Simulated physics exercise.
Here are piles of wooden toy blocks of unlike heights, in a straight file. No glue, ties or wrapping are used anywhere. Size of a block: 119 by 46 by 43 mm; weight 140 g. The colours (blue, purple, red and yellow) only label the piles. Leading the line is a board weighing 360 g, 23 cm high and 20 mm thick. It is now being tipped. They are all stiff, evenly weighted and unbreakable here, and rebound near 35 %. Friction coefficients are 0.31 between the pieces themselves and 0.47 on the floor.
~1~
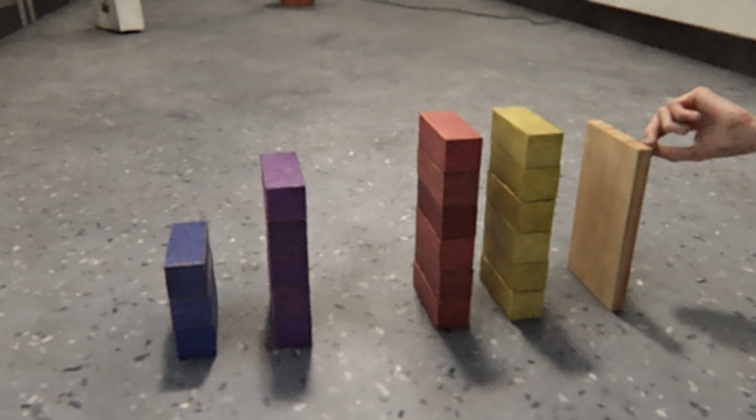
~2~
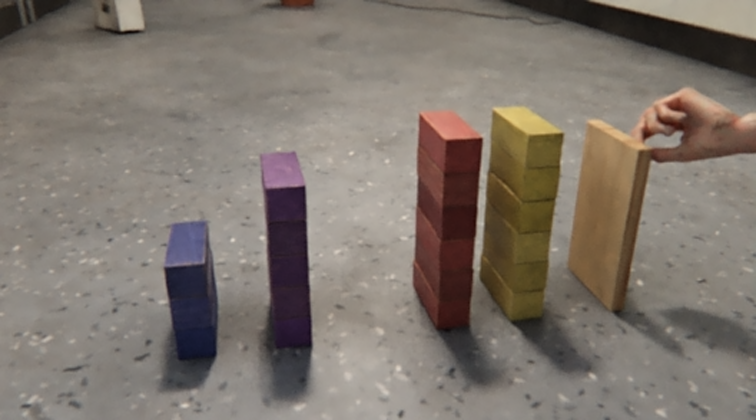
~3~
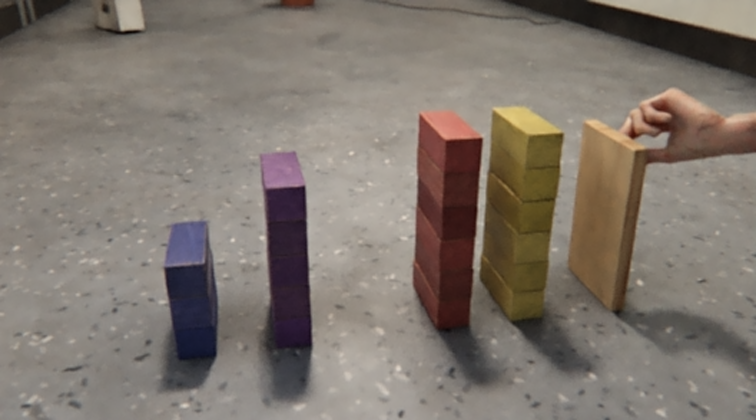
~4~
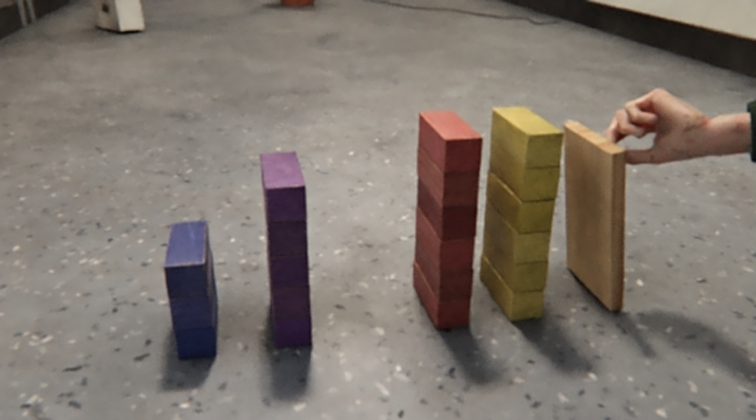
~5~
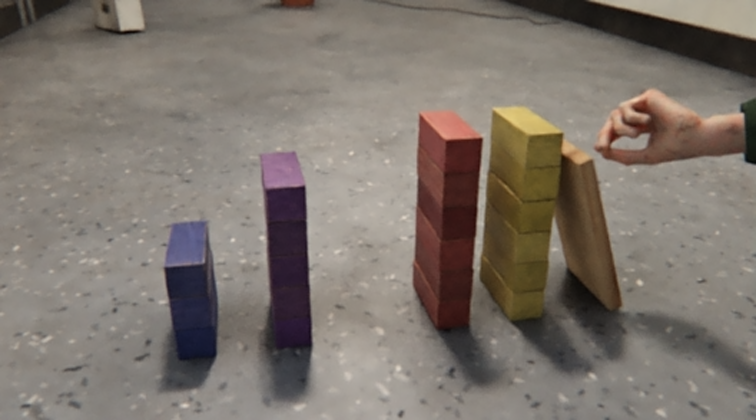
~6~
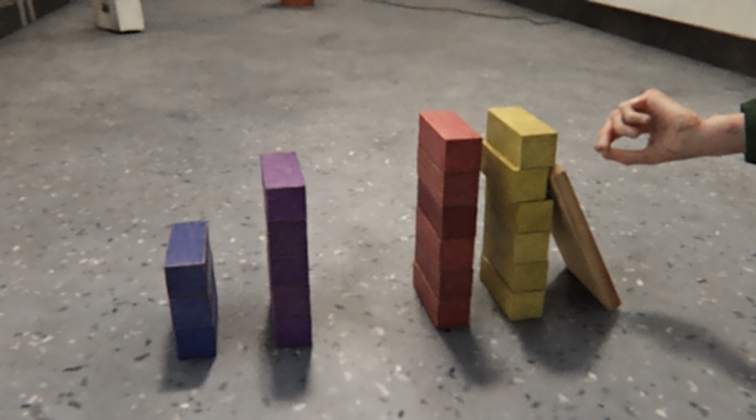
On a speckled grey floor, a hand pushed a wooden board leftward until it tilted against the yellow stack, shifting some upper yellow blocks slightly left, while the red, purple and blue stacks stayed still.
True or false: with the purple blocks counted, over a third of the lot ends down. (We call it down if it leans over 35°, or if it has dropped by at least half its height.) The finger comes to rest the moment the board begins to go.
True.
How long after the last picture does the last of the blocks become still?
Close to 1.5 seconds, I'd say.
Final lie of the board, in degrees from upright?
The board settles some 60 degrees away from upright.
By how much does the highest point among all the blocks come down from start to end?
I'd put it at around 13 cm.
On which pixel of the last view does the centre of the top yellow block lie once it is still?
Resting position, last image: About (327, 270).
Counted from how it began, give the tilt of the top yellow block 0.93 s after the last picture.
At that moment, roughly 90 degrees.
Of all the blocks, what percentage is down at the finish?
Share: Approx. 75 %.
Then, 0.69 s on from the sixth picture, board 52° from upright; none of the 5 purple blocks down (6 of 20 in all colours); top purple block unmoved; top yellow block tipped 41°, 42 mm lower.
Then, 0.93 s on from the sixth picture, board 57° from upright; 1 of the 5 purple blocks down (11 of 20 in all colours); top purple block tipped 30°, 31 mm lower; top yellow block on its side.
Finally, board 58° from upright; 4 of the 5 purple blocks down (15 of 20 in all colours); top purple block upside down; top blue block upside down. That is 80 per cent. Seen by the last camera, middles, top blue block near (61, 333).
